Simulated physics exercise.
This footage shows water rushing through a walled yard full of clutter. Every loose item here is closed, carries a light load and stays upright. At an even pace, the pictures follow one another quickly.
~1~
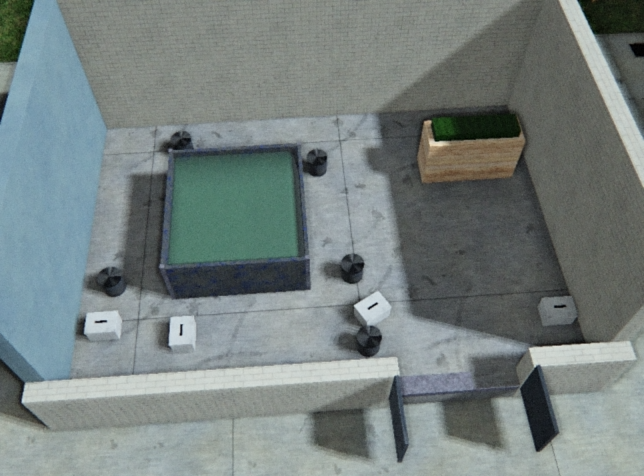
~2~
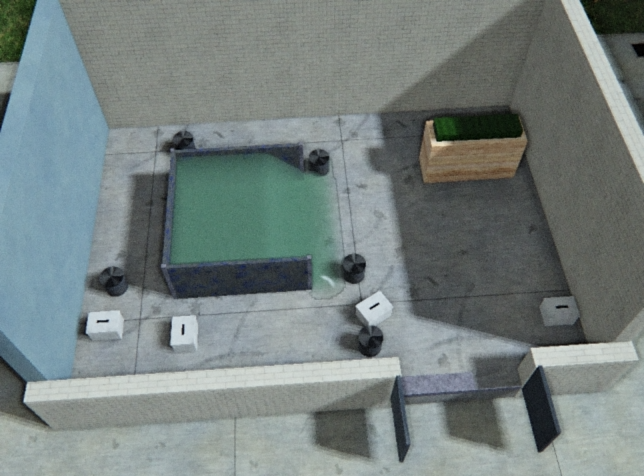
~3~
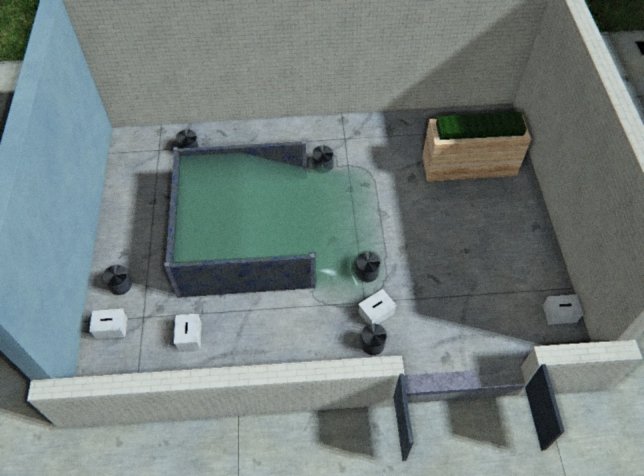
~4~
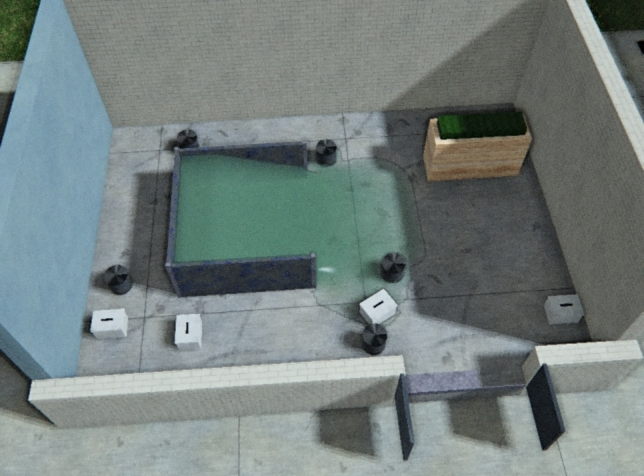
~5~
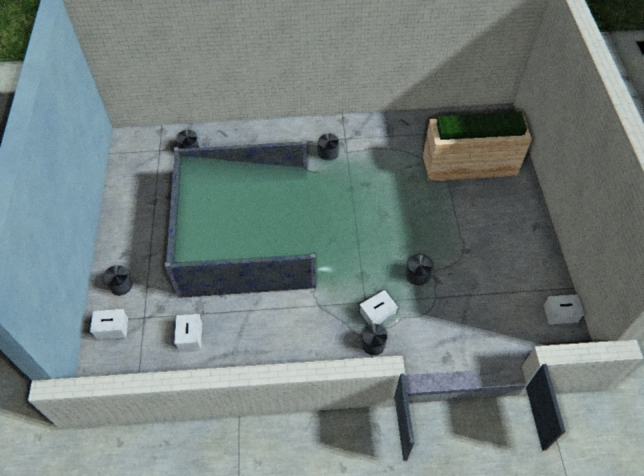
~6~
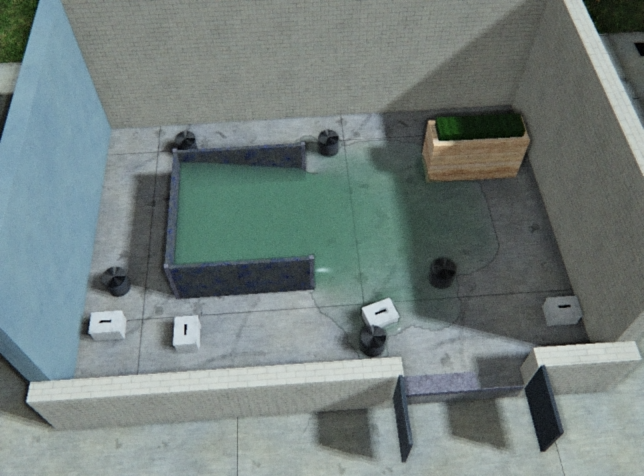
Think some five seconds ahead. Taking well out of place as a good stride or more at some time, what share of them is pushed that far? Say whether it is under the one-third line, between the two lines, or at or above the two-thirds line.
The things swept well aside make up a third to two thirds.
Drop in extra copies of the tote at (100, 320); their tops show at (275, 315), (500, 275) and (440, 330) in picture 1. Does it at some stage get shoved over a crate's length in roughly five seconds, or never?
Copy by copy, in order: Largely stays, relocated, relocated.
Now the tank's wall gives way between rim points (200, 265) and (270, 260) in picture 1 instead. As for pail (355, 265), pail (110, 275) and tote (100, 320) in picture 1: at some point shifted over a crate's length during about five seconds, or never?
Taking them one at a time, the first not displaced that far, the second gets shoved clear and the third gets shoved clear.
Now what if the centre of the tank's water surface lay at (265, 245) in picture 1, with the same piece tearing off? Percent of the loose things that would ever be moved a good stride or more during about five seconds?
Something like 50 in a hundred.
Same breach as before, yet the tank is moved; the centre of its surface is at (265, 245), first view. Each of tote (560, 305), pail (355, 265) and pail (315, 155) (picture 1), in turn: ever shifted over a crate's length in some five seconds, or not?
Well, in order they come out as moved that far, moved that far and moved that far.
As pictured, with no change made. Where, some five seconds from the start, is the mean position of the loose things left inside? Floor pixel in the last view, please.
Roughly (207, 259).
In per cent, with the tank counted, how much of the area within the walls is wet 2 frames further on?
Close to 50 per cent, tank included.
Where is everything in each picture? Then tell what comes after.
A pail at (353, 263), on the bottom; a pail at (317, 157) rests on the ground; 0 of 10 have shifted, in the first frame.
A pail at (355, 263) rests on the ground; a pail at (319, 157) rests on the ground; 0 of 10 have shifted, in the second frame.
A pail at (368, 262) rests on the ground, close to its start; a pail at (323, 153), on the bottom, close to its start; 1 of 10 have shifted, in the third frame.
A pail at (394, 263) rests on the ground, a stride from its start; a pail at (326, 147) rests on the ground, close to its start; 2 of 10 have shifted, in the fourth frame.
A pail at (420, 265), on the bottom, a stride from its start; a pail at (329, 141), on the bottom, a stride from its start; 2 of 10 have shifted, in the fifth frame.
A pail at (444, 269), on the bottom, a stride from its start; a pail at (329, 137) rests on the ground, a stride from its start; 3 of 10 have shifted, in the sixth frame.
A moment on, 2 of 10 are well off their spots; 0 afloat.
Next, 3 of 10 are well off their spots; 2 afloat.
Later, 4 of 10 are well off their spots; 1 afloat.
In the end, 5 of 10 are well off their spots, and 5 have been at some point; 1 afloat.
